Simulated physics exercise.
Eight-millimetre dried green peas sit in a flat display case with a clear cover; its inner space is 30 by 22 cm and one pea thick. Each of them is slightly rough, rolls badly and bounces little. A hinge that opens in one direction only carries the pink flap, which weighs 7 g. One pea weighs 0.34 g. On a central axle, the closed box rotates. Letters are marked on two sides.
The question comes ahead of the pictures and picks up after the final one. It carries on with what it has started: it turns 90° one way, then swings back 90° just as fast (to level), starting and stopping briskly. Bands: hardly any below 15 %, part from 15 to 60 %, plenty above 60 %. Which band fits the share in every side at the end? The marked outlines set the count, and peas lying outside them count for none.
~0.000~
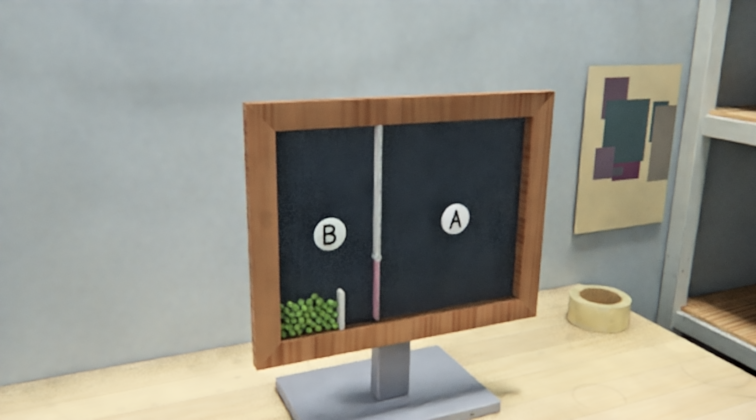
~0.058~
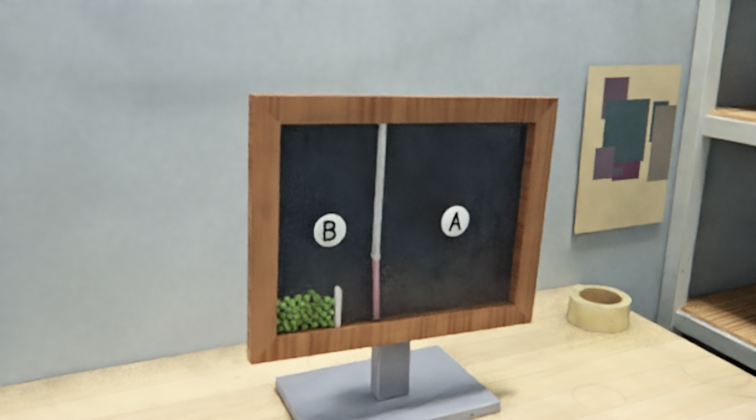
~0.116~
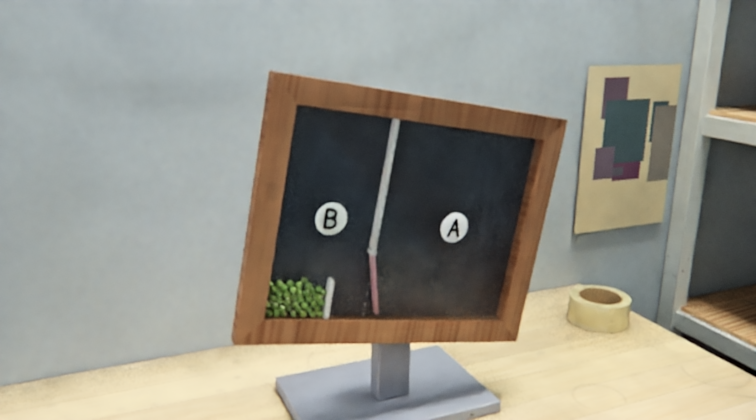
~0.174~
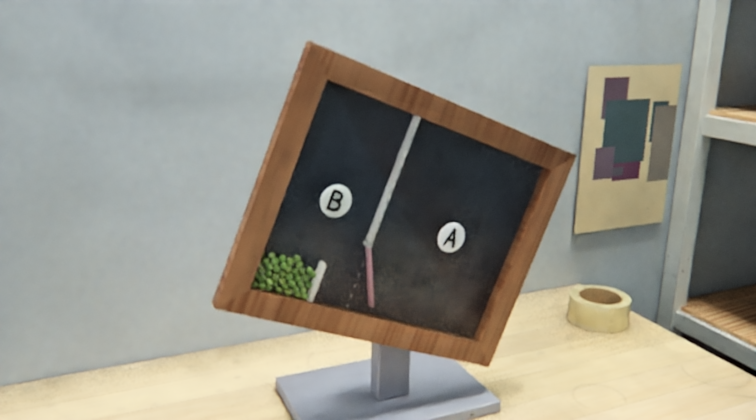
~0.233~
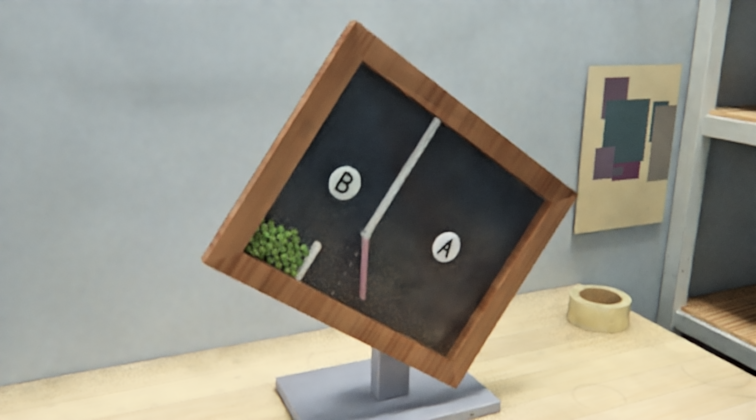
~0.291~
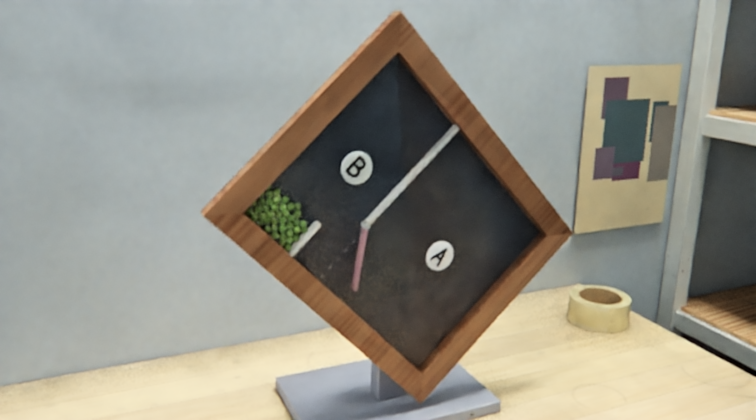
Side A: Part. Side B: Part.
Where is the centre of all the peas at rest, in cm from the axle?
It lies close to 1 centimetres left and 10 centimetres below.
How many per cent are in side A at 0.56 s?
It works out at about 0 percent.
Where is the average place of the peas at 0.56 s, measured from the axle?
Position estimate: Left 7 cm, above 9 cm.
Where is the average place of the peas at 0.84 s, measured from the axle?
About 7 cm left and 3 cm below.
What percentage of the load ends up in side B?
I'd put it at close to 50 in a hundred.
After 0.56 s, it stands 90° clockwise; the peas' middle is 7 cm left of and 9 cm above the centre; B 100 %; pink flap open 51°.
After 0.84 s, it stands 46° clockwise; the peas' middle is 7 cm left of and 3 cm below the centre; A 35 %, B 65 %; pink flap open 50°.
After 1.13 s, it stands level; the peas' middle is 1 cm left of and 10 cm below the centre; A 50 %, B 50 %; pink flap open 21°.
All still by 1.8 s, it stands level; A 50 %, B 50 %; pink flap open 21°.
